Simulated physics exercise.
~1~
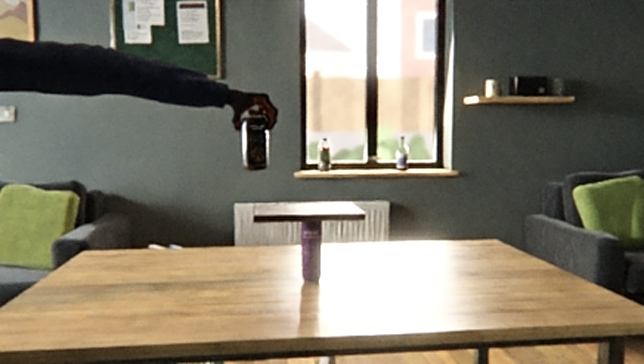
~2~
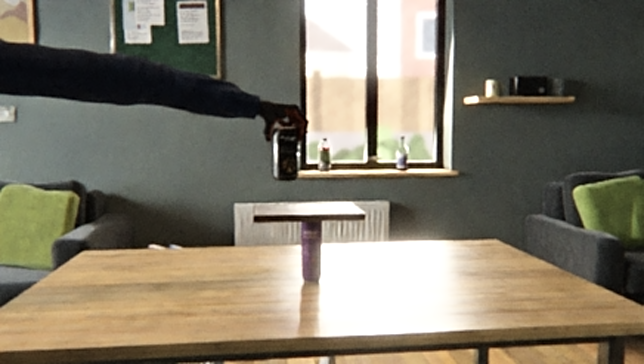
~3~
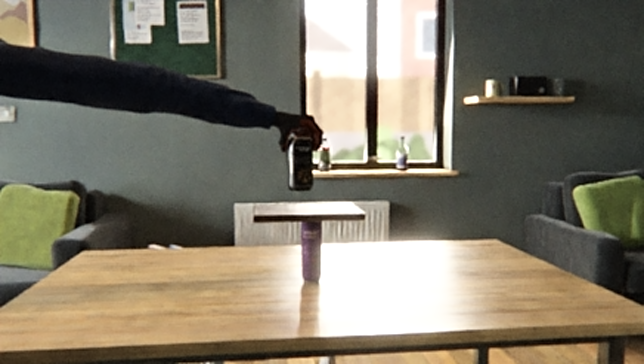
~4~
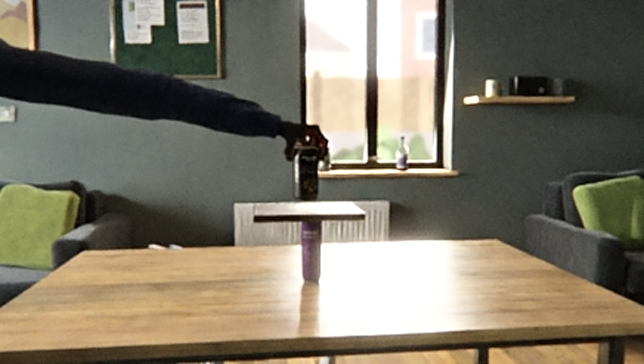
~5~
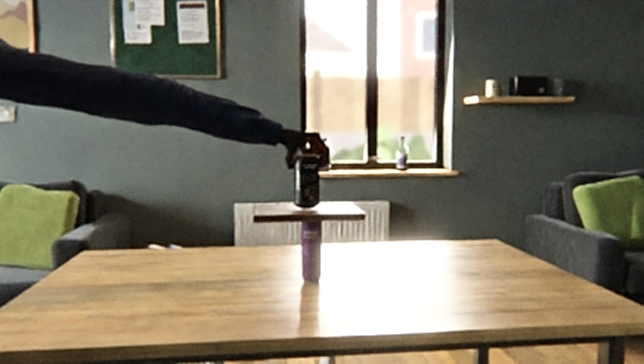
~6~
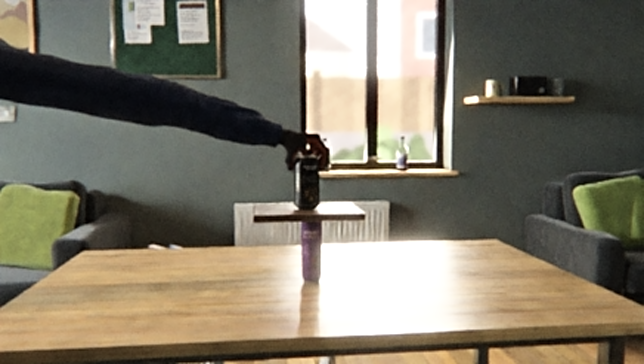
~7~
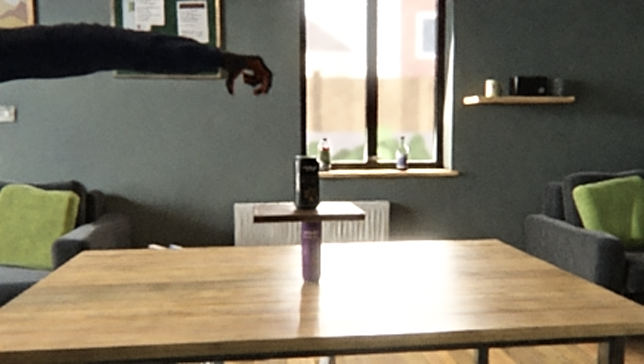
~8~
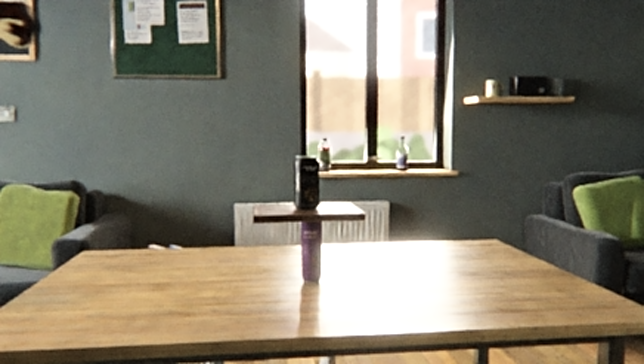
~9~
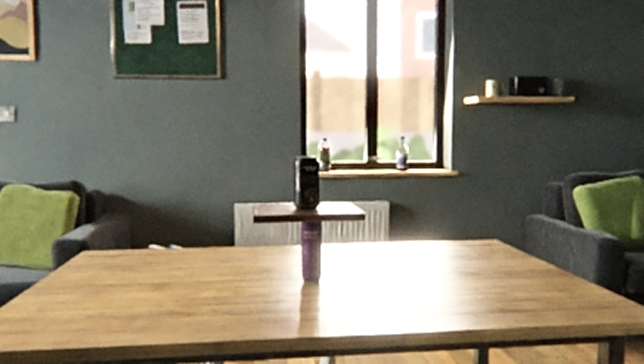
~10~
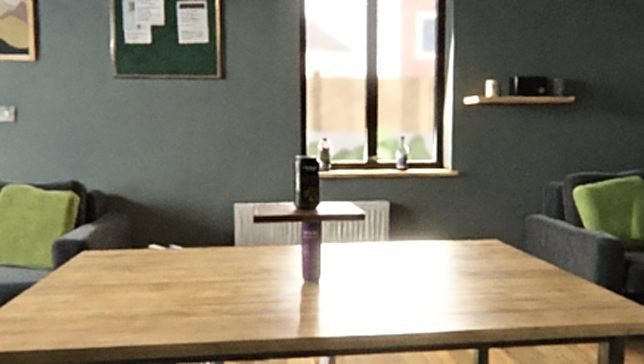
A hand at the end of a dark-sleeved arm carries a black can upright from the left across a dim room, seen from in front of a wooden table by a still camera. On the table, a purple can stands upright with a flat brown lid balanced on top, before a bright window and between two grey seats with green cushions. The hand moves the black can right and lowers it onto the lid, slightly left of centre. The fingers let go and the arm draws back out to the left. The stack stays standing, all three pieces still.
